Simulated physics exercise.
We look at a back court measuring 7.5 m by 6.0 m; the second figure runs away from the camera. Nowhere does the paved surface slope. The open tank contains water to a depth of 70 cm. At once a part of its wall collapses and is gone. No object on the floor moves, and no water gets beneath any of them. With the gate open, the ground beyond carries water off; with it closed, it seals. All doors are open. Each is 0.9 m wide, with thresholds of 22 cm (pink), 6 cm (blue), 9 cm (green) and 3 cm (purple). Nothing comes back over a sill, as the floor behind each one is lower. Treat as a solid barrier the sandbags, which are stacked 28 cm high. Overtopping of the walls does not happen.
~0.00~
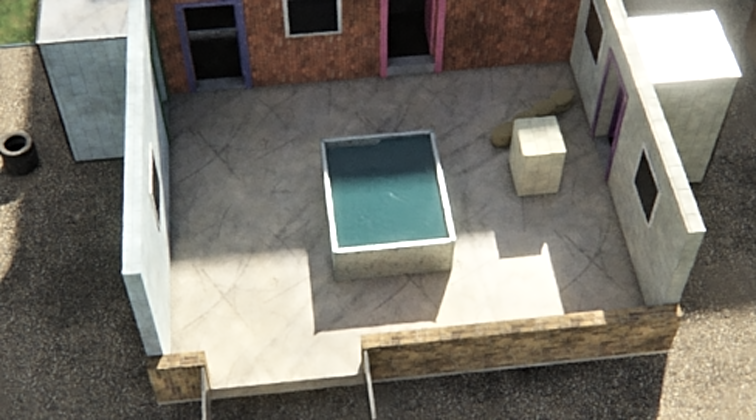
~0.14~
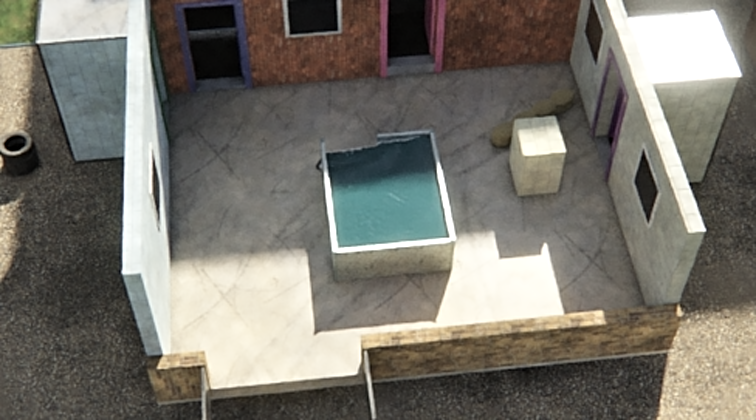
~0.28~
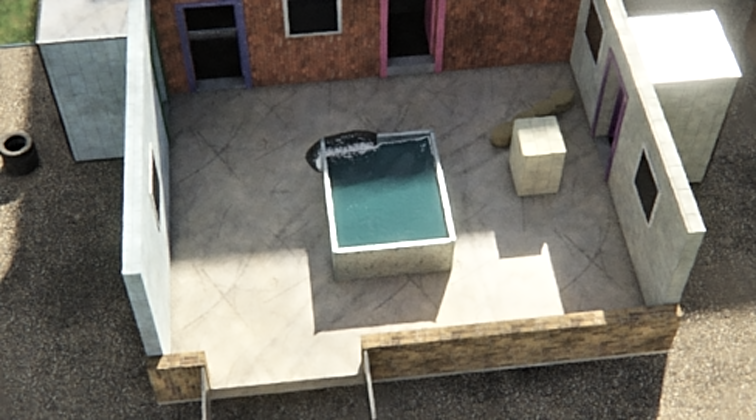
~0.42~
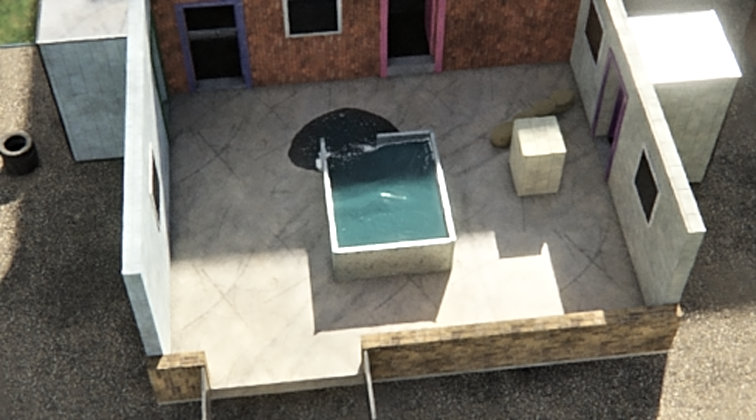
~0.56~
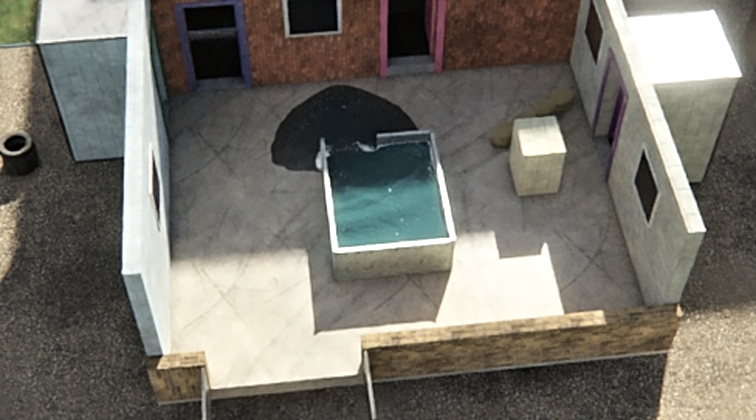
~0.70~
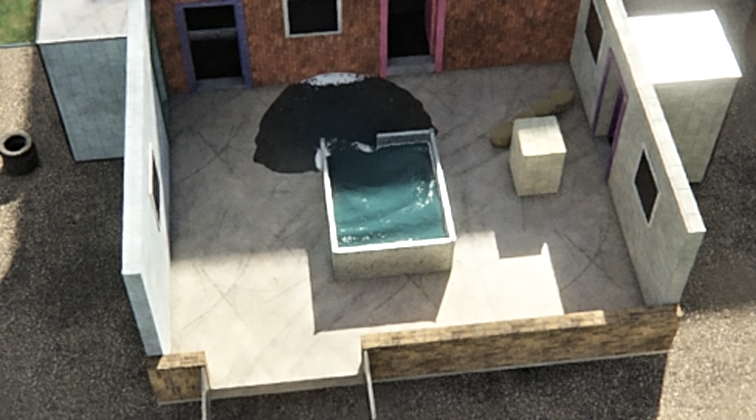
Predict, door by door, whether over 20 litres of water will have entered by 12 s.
At the pink door the amount will not overshoot the limit. At the blue door the amount will overshoot the limit. At the green door the amount will overshoot the limit. At the purple door the amount will not overshoot the limit.
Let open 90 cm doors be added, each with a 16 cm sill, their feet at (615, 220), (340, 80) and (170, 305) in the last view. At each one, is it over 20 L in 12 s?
The first one doesn't reach it, the second one exceeds it, and the third one doesn't reach it.
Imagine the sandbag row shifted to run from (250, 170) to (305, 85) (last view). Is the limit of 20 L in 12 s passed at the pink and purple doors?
Then the pink door is short of it and the purple door is over the mark.
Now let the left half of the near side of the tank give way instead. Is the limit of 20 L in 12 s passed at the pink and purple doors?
Short answer, against that limit: Pink is fine, purple overshoots.
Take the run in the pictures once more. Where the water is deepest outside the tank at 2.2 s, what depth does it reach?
About 37 cm at most.
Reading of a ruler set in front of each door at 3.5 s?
Pink 14 cm, blue 11 cm, green 24 cm, purple 2 cm.
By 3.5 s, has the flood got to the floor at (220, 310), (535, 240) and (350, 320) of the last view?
Listed in sequence, the spots are bone dry, bone dry and bone dry.
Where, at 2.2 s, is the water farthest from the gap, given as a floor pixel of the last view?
I'd put it close to (556, 63).
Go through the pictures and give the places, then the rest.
In the first frame, still water, 70 cm deep, in the open tank at (385, 192).
In the second frame, the front is at a hidden place, 0.5 m from the gap on the open tank's far side; 0.2 m2 of floor is under water; 70 cm left at the back of the open tank.
In the third frame, the front is at (356, 134), 0.8 m from the gap on the open tank's far side; 0.8 m2 of floor is under water; 70 cm left at the back of the open tank.
In the fourth frame, water pours out on the open tank's far side and has run 1.4 m, to (353, 111); typically 8 cm deep outside, 70 cm at the open tank's back.
In the fifth frame, water pours out on the open tank's far side and has run 2.0 m, to (333, 89); typically 5 cm deep outside, 70 cm at the open tank's back.
In the sixth frame, the front is at (297, 85), 2.3 m from the gap on the open tank's far side; 4.7 m2 of floor is under water; 64 cm left at the back of the open tank.
After 1.4 s water covers 15 % of the floor and is deepest (39 cm) near (347, 163); pink door 18 cm at the sill, 0 L in, blue door 11 cm at the sill, 0 L in, green door not reached, purple door not reached.
After 2.2 s water covers 25 % of the floor and is deepest (37 cm) near (179, 95); pink door 21 cm at the sill, 0 L in, blue door 14 cm at the sill, 20 L in, green door 23 cm at the sill, 14 L in, purple door not reached.
After 3.5 s water covers 35 % of the floor and is deepest (26 cm) near (565, 63); pink door 14 cm at the sill, 1 L in, blue door 11 cm at the sill, 49 L in, green door 24 cm at the sill, 140 L in, purple door 2 cm at the sill, 0 L in.
After 7.0 s water covers 80 % of the floor and is deepest (15 cm) near (519, 109); pink door 8 cm at the sill, 1 L in, blue door 9 cm at the sill, 89 L in, green door 14 cm at the sill, 284 L in, purple door 2 cm at the sill, 0 L in.
After 12.0 s water covers 95 % of the floor and is deepest (10 cm) near (169, 110); pink door 7 cm at the sill, 1 L in, blue door 9 cm at the sill, 122 L in, green door 9 cm at the sill, 306 L in, purple door 1 cm at the sill, 0 L in.
